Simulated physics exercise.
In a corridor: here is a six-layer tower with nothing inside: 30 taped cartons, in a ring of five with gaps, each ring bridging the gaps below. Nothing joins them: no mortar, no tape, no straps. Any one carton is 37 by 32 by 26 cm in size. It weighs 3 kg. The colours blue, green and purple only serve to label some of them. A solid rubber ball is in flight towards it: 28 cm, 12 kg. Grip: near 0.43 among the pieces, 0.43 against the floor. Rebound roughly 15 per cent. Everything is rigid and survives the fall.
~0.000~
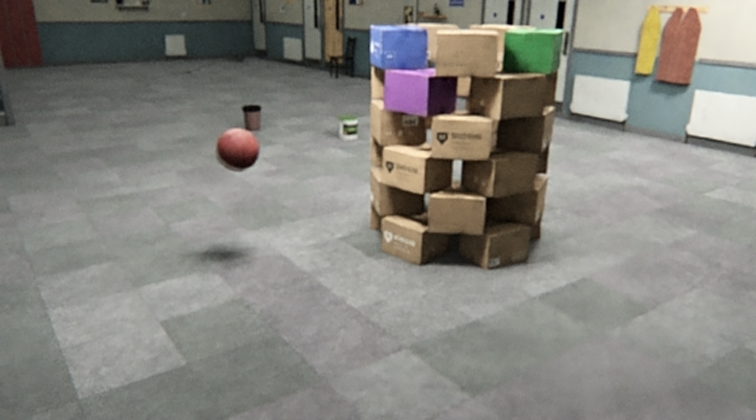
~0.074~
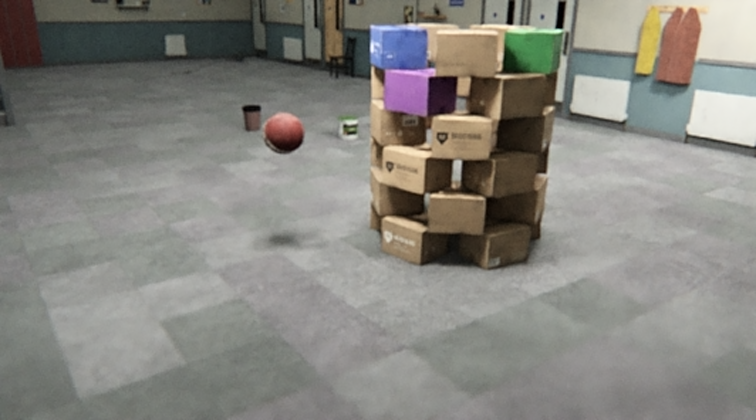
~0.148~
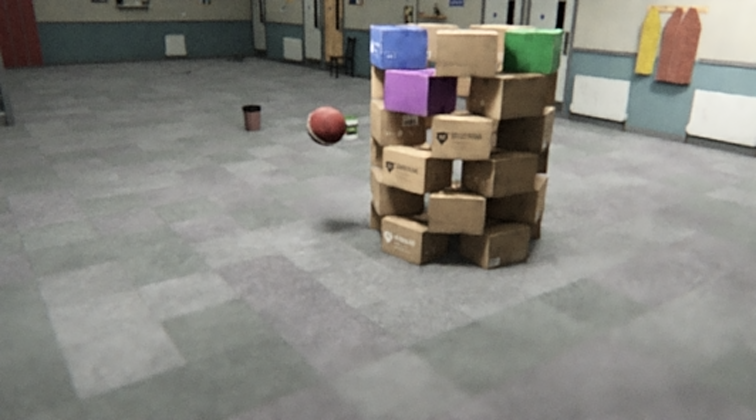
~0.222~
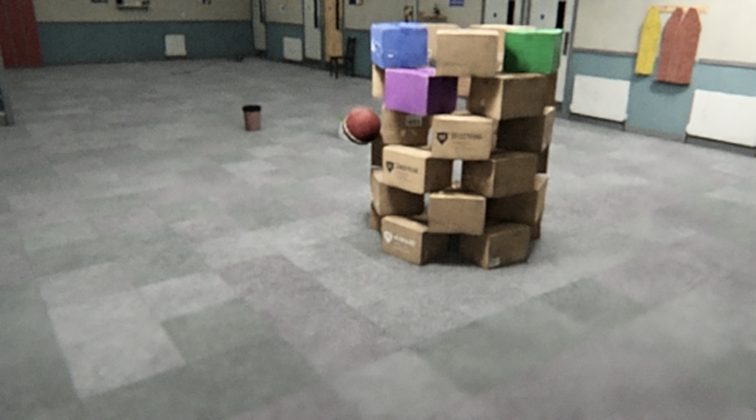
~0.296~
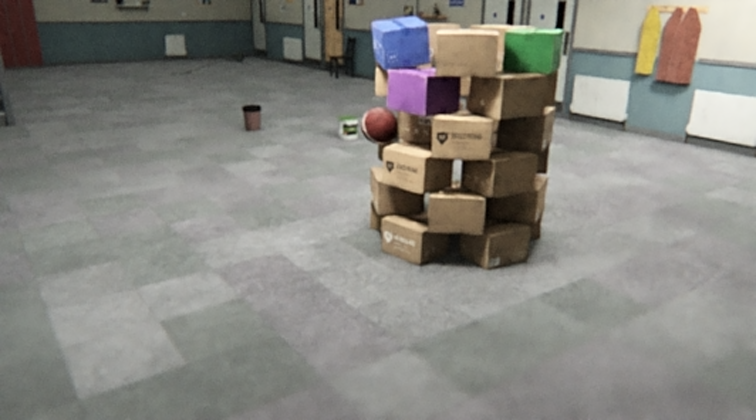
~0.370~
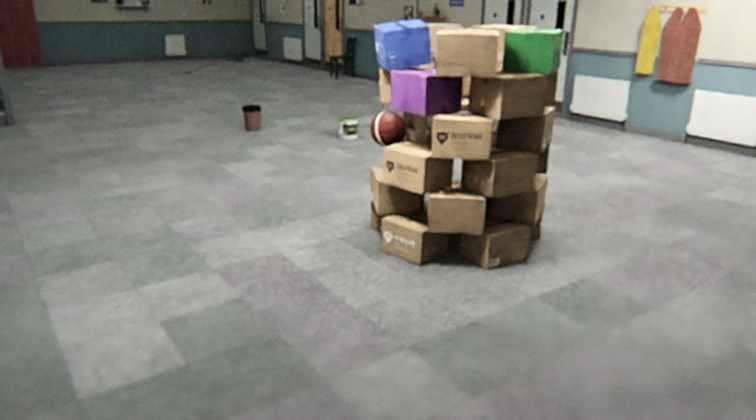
A red ball flies rightward into a stack of cardboard boxes, nudging several of them slightly.
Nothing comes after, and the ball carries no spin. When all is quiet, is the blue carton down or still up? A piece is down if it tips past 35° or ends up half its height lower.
When all is quiet, the blue carton has gone down.
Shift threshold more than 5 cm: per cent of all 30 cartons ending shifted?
Shifted share: 35 %.
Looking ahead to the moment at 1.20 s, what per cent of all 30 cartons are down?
15 %.
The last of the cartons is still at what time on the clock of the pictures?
At roughly 2.5 s.
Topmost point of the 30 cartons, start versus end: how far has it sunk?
Lower by close to 0 cm.
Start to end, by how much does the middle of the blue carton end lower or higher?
I'd say it sits close to 125 centimetres lower by the end.
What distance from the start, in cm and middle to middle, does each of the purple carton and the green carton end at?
Estimate: Purple near 0 cm, green near 0 cm.
By 0.46 s, ball still moving; none of the 30 cartons down, 11 disturbed; blue carton tilted 12°; purple carton moved 41 mm.
By 0.70 s, ball still moving; 3 of the 30 cartons down; blue carton tilted 69°, 27 cm lower; purple carton tilted 3°.
By 1.20 s, ball still moving; 4 of the 30 cartons down; blue carton on its side; purple carton tilted 4°.
When it is over (2.9 s), ball rolling away; 4 of the 30 cartons down; blue carton on its side; purple carton tilted 4°; green carton unmoved. In pixels of the last frame, middles, blue carton near (257, 234), purple carton near (425, 92).
